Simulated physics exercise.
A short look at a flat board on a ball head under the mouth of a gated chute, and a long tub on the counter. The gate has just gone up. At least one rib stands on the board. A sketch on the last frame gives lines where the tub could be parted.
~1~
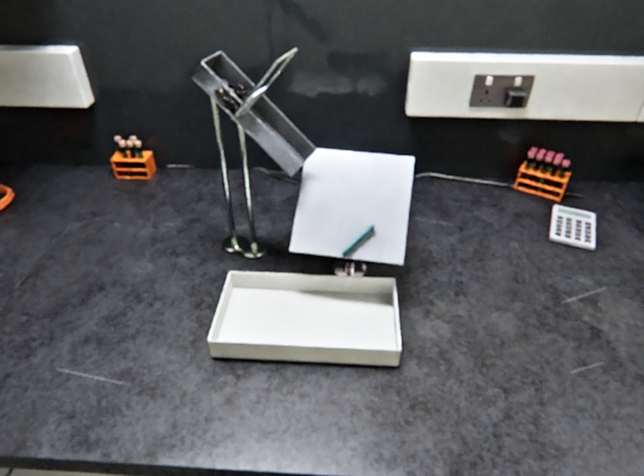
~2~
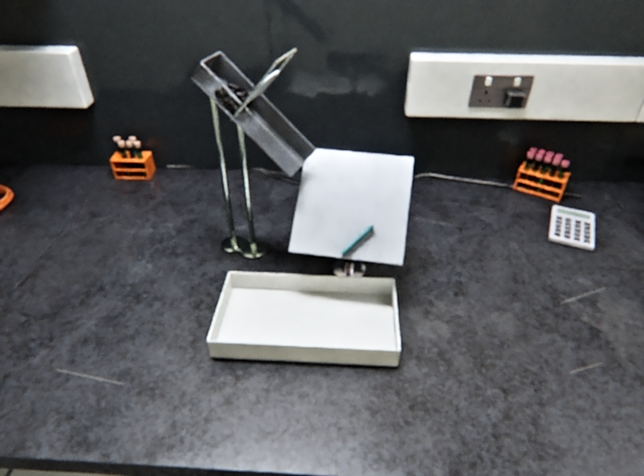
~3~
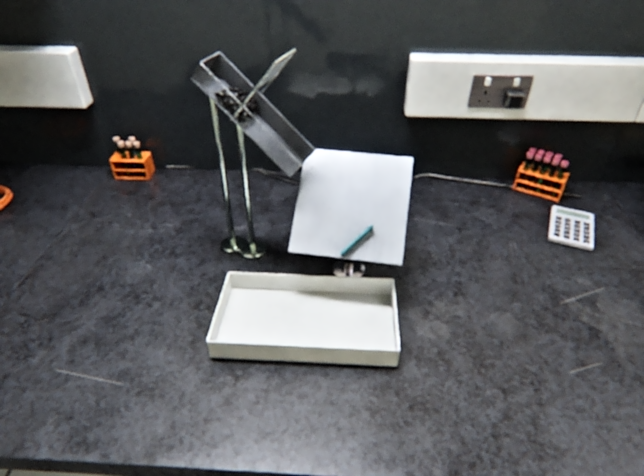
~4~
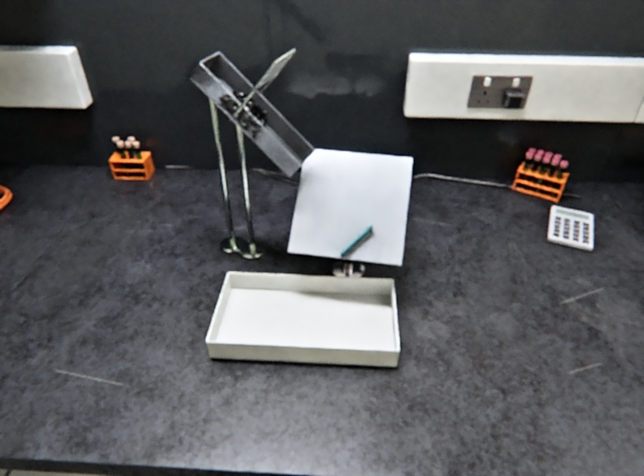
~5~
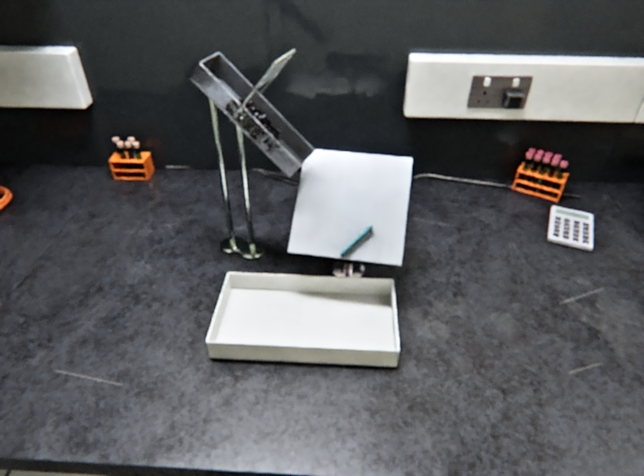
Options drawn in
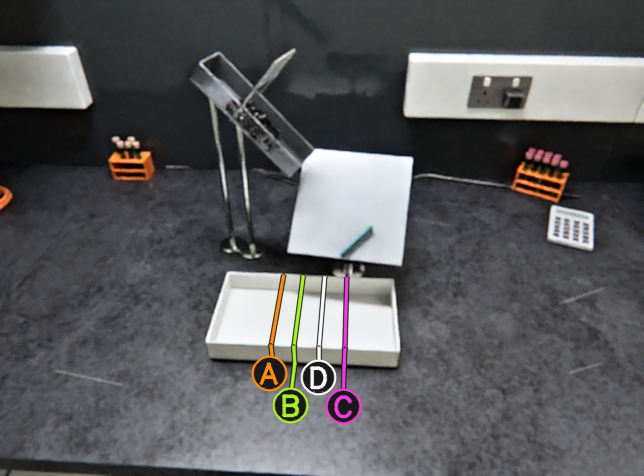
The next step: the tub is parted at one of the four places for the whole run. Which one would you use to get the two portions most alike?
Line D does it best.
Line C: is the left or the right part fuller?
The left side.
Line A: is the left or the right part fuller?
Right.
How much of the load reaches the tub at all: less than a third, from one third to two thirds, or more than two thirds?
More than two thirds.
On the marked copy, line A crosses the front rim at (271, 344); line B crosses the front rim at (294, 345); line C crosses the front rim at (344, 348); line D crosses the front rim at (319, 347).
With A, of what is caught, none on the left of the divider, all on the right.
With B, of what is caught, none on the left of the divider, all on the right.
With C, of what is caught, all on the left of the divider, none on the right.
With D, of what is caught, about half on the left of the divider, about half on the right.
